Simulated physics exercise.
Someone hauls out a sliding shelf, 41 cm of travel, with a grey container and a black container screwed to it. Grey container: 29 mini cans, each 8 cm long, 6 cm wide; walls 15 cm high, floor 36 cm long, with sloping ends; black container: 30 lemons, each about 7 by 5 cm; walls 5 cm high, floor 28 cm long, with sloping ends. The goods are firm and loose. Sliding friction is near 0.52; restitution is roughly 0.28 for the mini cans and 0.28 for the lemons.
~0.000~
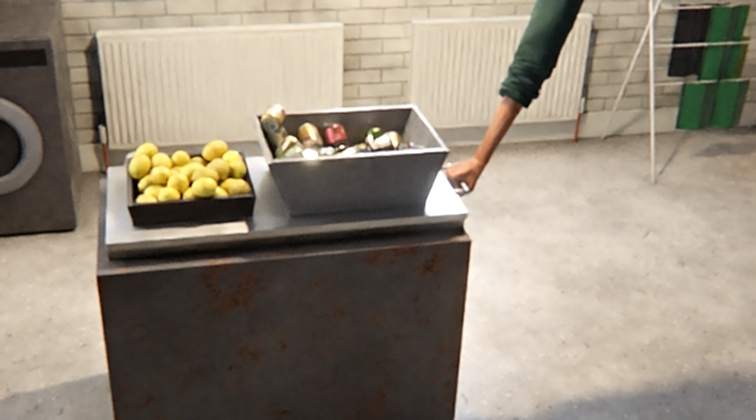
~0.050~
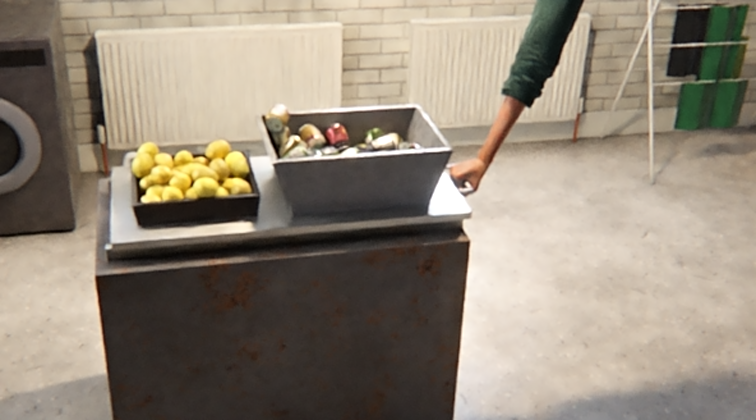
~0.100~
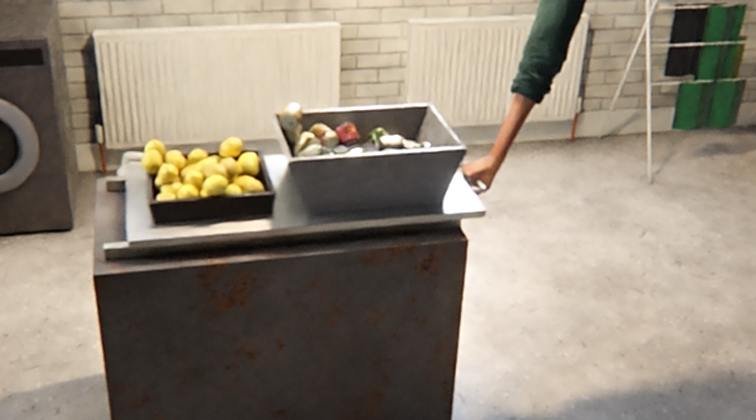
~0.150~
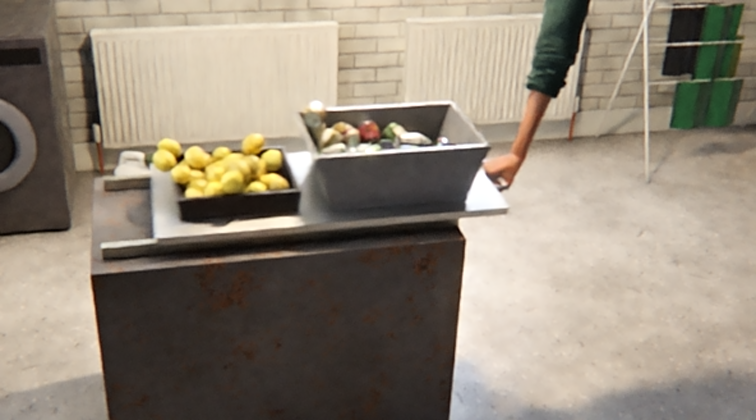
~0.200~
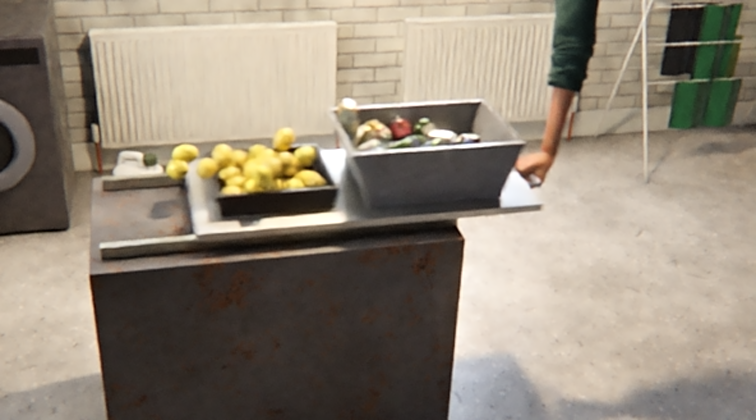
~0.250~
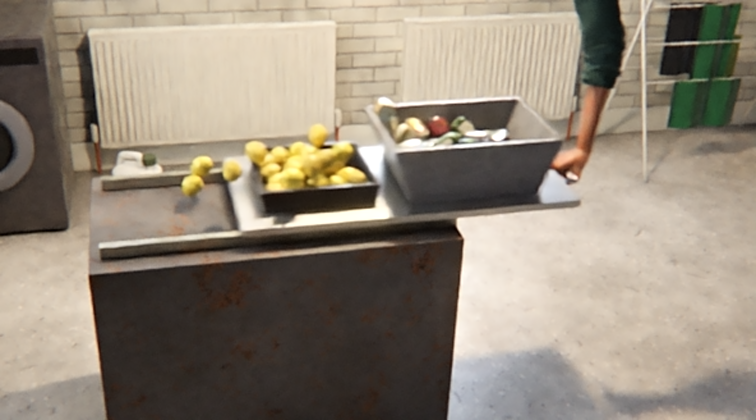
An arm in a green sleeve pulling a sliding shelf right, lemons tumbling from the black container beside a grey container of cans.
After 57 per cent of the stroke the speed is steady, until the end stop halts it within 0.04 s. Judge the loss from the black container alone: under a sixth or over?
It sheds over a sixth of them.
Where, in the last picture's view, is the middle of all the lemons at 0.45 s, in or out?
At about (346, 167).
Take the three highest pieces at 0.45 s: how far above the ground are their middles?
Some 100 cm up.
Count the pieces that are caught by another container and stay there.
Some 2 pieces.
After 0.25 s, the runners reach their end.
After 0.33 s, grey container 29 in, 0 out and black container 24 in, 6 out.
After 0.45 s, grey container 29 in, 0 out and black container 25 in, 5 out.
After 0.67 s, grey container 27 in, 2 out and black container 23 in, 7 out.
When it is over (at 1.10 s), grey container 27 in, 2 out and black container 22 in, 8 out. Asked share, 8 of 30, 27 per cent.
